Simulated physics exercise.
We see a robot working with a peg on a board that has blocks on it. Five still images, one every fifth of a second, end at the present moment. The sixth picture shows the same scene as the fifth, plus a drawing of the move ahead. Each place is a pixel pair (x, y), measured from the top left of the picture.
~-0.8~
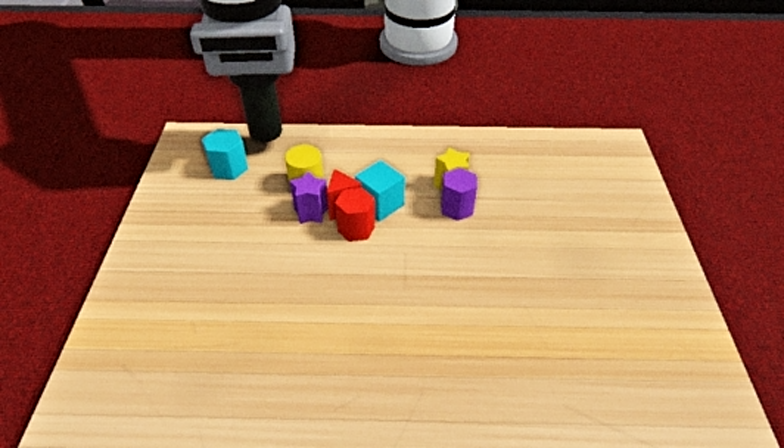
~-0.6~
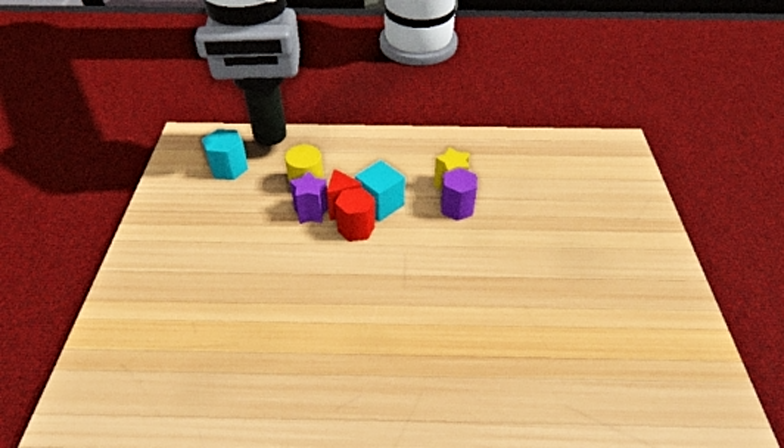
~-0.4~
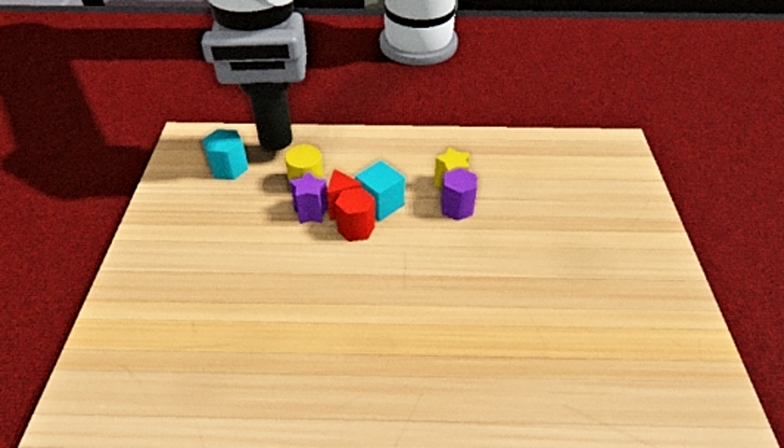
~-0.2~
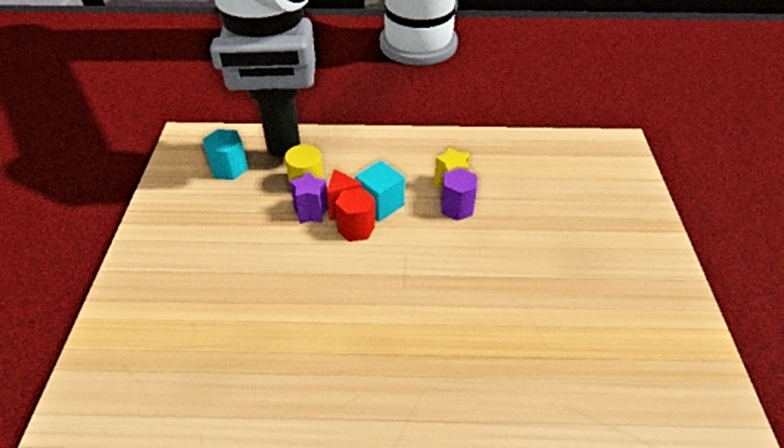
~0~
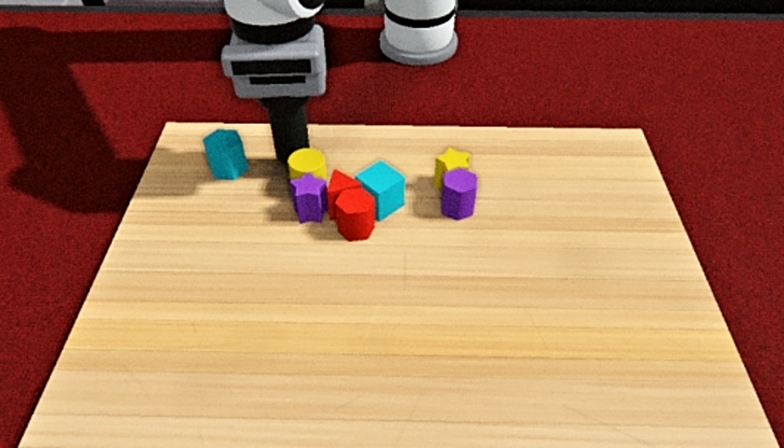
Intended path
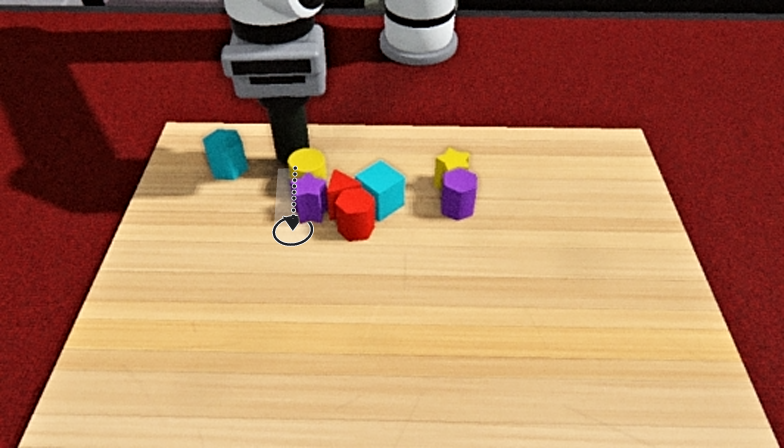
A robot's black peg slid a short way right and toward the viewer across a wooden board, passing the turquoise six-sided block and slightly nudging the yellow round one, while the other colorful blocks stayed still.
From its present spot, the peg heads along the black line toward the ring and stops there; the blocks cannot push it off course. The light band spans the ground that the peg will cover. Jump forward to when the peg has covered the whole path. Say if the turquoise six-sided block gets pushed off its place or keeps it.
It is still on its spot.
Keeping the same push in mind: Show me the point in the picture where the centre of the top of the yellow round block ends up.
It should be at about (327, 196).
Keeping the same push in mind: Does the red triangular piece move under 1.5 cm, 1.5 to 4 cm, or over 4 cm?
Between 1.5 and 4 cm.
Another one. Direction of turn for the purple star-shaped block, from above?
The twist is clockwise.
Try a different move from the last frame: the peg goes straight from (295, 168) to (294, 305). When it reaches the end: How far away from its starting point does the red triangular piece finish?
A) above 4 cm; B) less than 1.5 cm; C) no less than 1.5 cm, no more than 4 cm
Correct choice: C.
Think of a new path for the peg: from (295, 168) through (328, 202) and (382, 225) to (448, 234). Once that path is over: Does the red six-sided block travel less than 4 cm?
In short: No.
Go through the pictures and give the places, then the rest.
Peg's lower end at (266, 133); turquoise six-sided block at (222, 140); yellow round block at (303, 156); purple star-shaped block at (308, 184); red triangular piece at (341, 181), in the first picture.
Peg at (270, 137); blocks still, in the second picture.
Peg at (276, 142); blocks still, in the third picture.
Peg at (284, 148); blocks still, in the fourth picture.
Peg at (293, 155); turquoise six-sided block at (222, 140); yellow round block at (306, 159); purple star-shaped block at (308, 184); red triangular piece at (341, 181), in the fifth picture.
Drawn move, from (295, 168) to (293, 231).
On the path given first. Halfway along, peg at (292, 186); yellow round block at (322, 180); purple star-shaped block at (315, 202), turned 50° clockwise; red triangular piece at (353, 183).
At the end, peg at (291, 218); turquoise six-sided block still; yellow round block at (327, 196); purple star-shaped block at (316, 220), turned 55° clockwise; red triangular piece at (361, 185).
